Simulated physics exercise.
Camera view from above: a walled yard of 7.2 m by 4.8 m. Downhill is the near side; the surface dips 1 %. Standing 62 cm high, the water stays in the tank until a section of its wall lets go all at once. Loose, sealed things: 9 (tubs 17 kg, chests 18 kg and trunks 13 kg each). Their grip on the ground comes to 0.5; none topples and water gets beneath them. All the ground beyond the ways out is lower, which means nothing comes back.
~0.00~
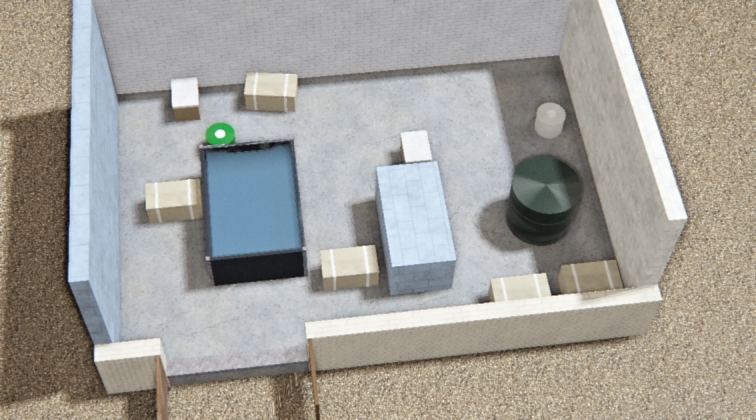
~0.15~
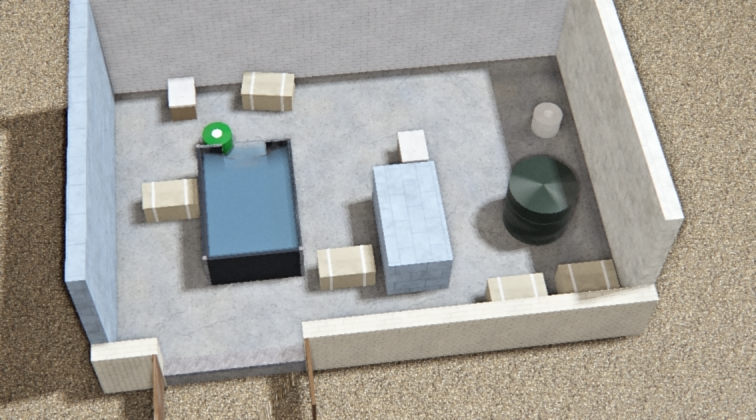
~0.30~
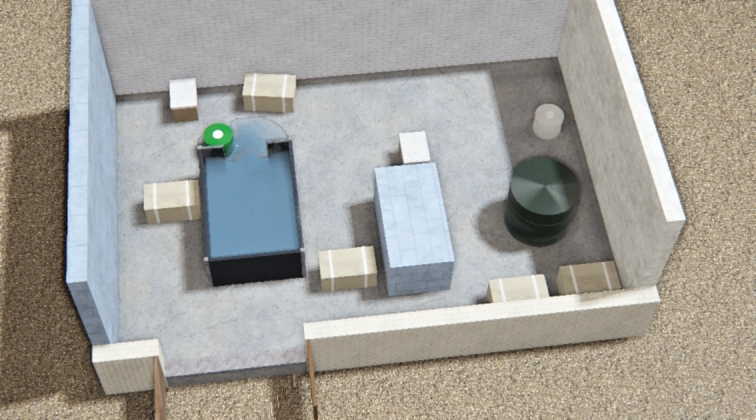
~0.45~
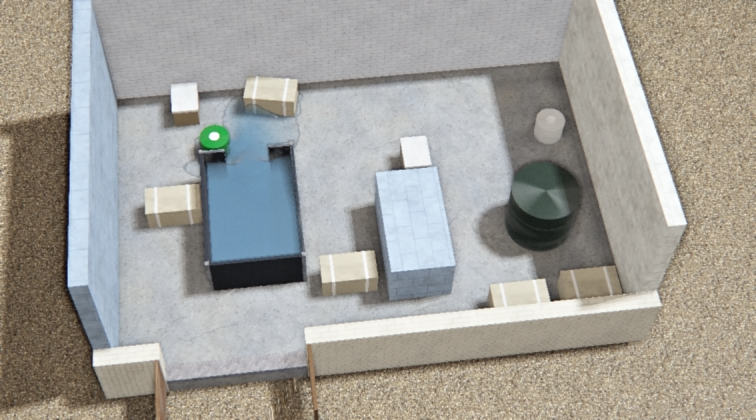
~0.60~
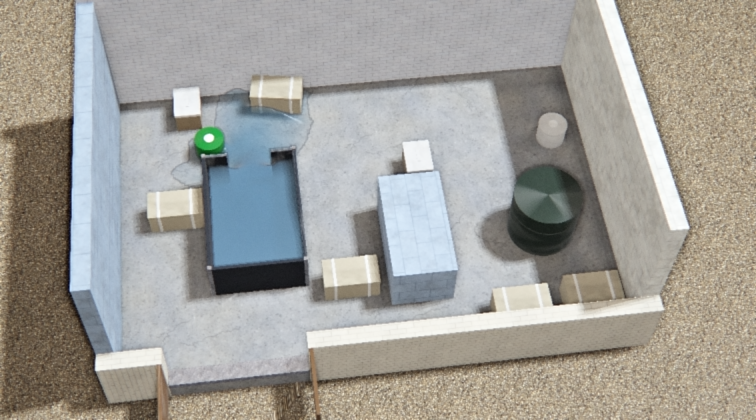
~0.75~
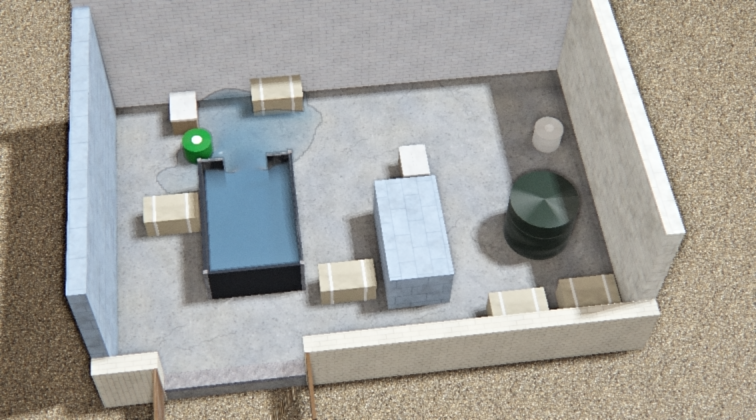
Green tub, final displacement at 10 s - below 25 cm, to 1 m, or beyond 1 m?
It comes to rest a bit off.
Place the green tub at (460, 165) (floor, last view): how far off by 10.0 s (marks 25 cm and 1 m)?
From that spot, it remains nearly still.
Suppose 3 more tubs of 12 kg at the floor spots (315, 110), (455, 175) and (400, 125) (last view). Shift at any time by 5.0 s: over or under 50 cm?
Note, same order as listed: Beyond the limit, inside the limit, beyond the limit.
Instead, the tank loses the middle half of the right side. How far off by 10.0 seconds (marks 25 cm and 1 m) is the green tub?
Had it gone that way, the green tub would sit tight.
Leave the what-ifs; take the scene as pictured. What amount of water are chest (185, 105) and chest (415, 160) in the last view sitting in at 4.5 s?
Close to 7 and 2 centimetres.
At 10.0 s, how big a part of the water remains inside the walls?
Roughly 90 percent.
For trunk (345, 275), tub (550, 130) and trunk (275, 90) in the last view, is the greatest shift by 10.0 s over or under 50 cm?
Results in listed order: Falls short / falls short / exceeds.
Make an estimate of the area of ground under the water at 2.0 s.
Some 10.0 m2 of it.
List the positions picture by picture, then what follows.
The first frame shows the green tub at (220, 134), on the bottom; water covers 2.5 m2; 0 of 9 have shifted.
The second frame shows the green tub at (217, 134), on the bottom; 2.9 m2 under water; 0 of 9 have shifted.
The third frame shows the green tub at (218, 135) rests on the ground; water covers 3.4 m2; 0 of 9 have shifted.
The fourth frame shows the green tub at (214, 136) rests on the ground, 10 cm from its start; 4.0 m2 under water; 1 of 9 have shifted.
The fifth frame shows the green tub at (209, 138), on the bottom, 23 cm from its start; 4.6 m2 under water; 2 of 9 have shifted.
The sixth frame shows the green tub at (197, 140), on the bottom, 37 cm from its start; water covers 5.4 m2; 2 of 9 have shifted.
After 2.0 s the green tub is near (168, 139), 0.8 m from its start, aground; 0 of 9 are out; 1 afloat.
After 4.5 s the green tub is near (171, 146), 0.7 m from its start, aground; 0 of 9 are out; 0 afloat.
After 7.0 s the green tub is near (171, 146), 0.7 m from its start, aground; 0 of 9 are out; 2 afloat.
After 10.0 s the green tub is near (171, 146), 0.7 m from its start, aground; 1 of 9 are out; 3 afloat.
